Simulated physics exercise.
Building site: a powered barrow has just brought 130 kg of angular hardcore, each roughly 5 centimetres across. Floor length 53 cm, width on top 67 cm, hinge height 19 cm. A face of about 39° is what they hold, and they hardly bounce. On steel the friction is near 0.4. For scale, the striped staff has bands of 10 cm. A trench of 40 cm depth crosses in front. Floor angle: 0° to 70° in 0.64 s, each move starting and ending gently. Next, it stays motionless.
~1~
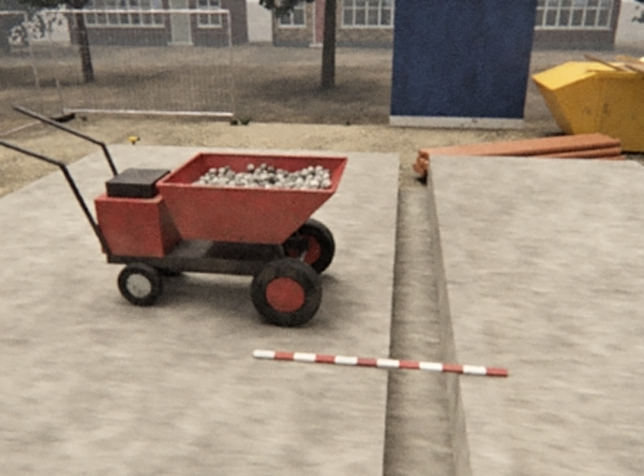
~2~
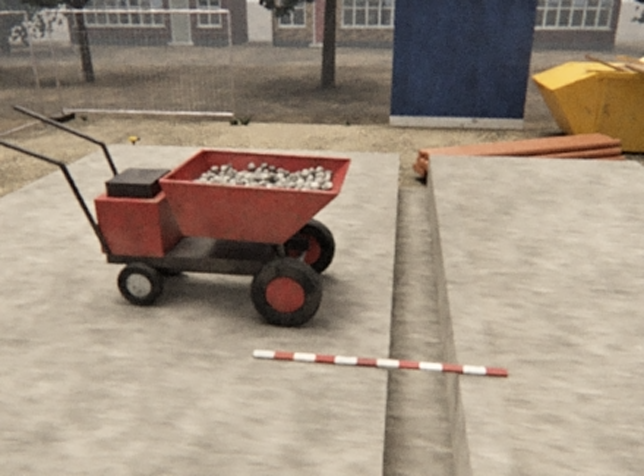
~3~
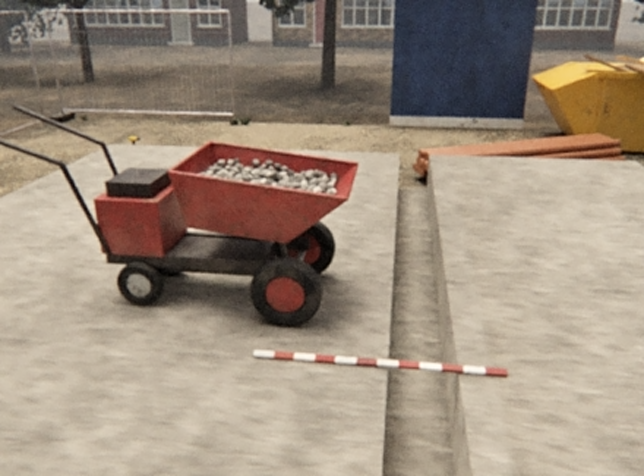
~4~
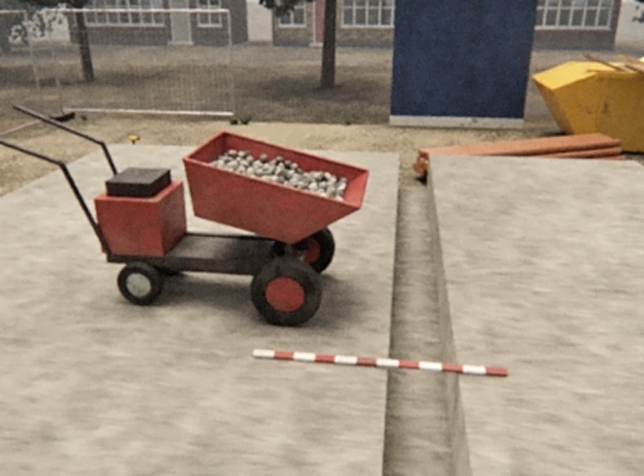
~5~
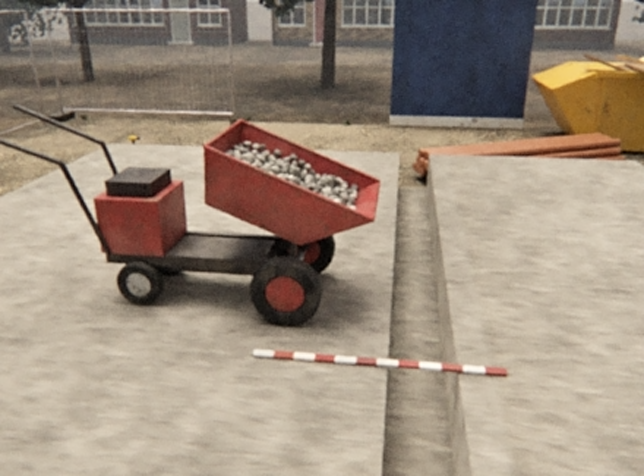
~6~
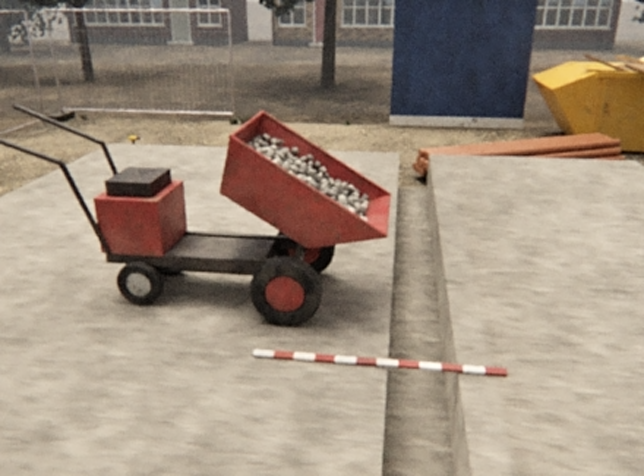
On a building site, a red powered barrow loaded with grey stones stands beside a trench near a red-and-white striped staff, and its tray gradually tilts, the rear rising steeply while the right-hand lip points downward.
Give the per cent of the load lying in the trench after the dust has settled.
Close to 73 in every hundred.
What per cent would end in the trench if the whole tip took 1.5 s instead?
With that timing, about 95 per cent.
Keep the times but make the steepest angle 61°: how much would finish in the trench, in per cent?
Then about 50 per cent.
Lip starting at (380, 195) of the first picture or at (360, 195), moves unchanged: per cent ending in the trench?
First some 10, then 50 per cent.
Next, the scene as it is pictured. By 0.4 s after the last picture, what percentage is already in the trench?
Some 20 per cent.
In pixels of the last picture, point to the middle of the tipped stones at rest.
The tipped stones centre close to (431, 346).
Then, 0.2 s after the last picture the floor is at 59°, 100 % in the tray; the foremost stones are at (395, 256).
Then, 0.4 s after the last picture the floor is at 70°, 78 % in the tray, 21 % in the trench, 1 % past the trench; the foremost stones are at (458, 304).
Then, 0.8 s after the last picture the floor is at 70°, 21 % in the tray, 51 % in the trench, 28 % past the trench; the foremost stones are at (594, 332).
Then, 2.7 s after the last picture the floor is at 70°, 0 % in the tray, 73 % in the trench, 27 % past the trench; the foremost stones are past the picture's edge.
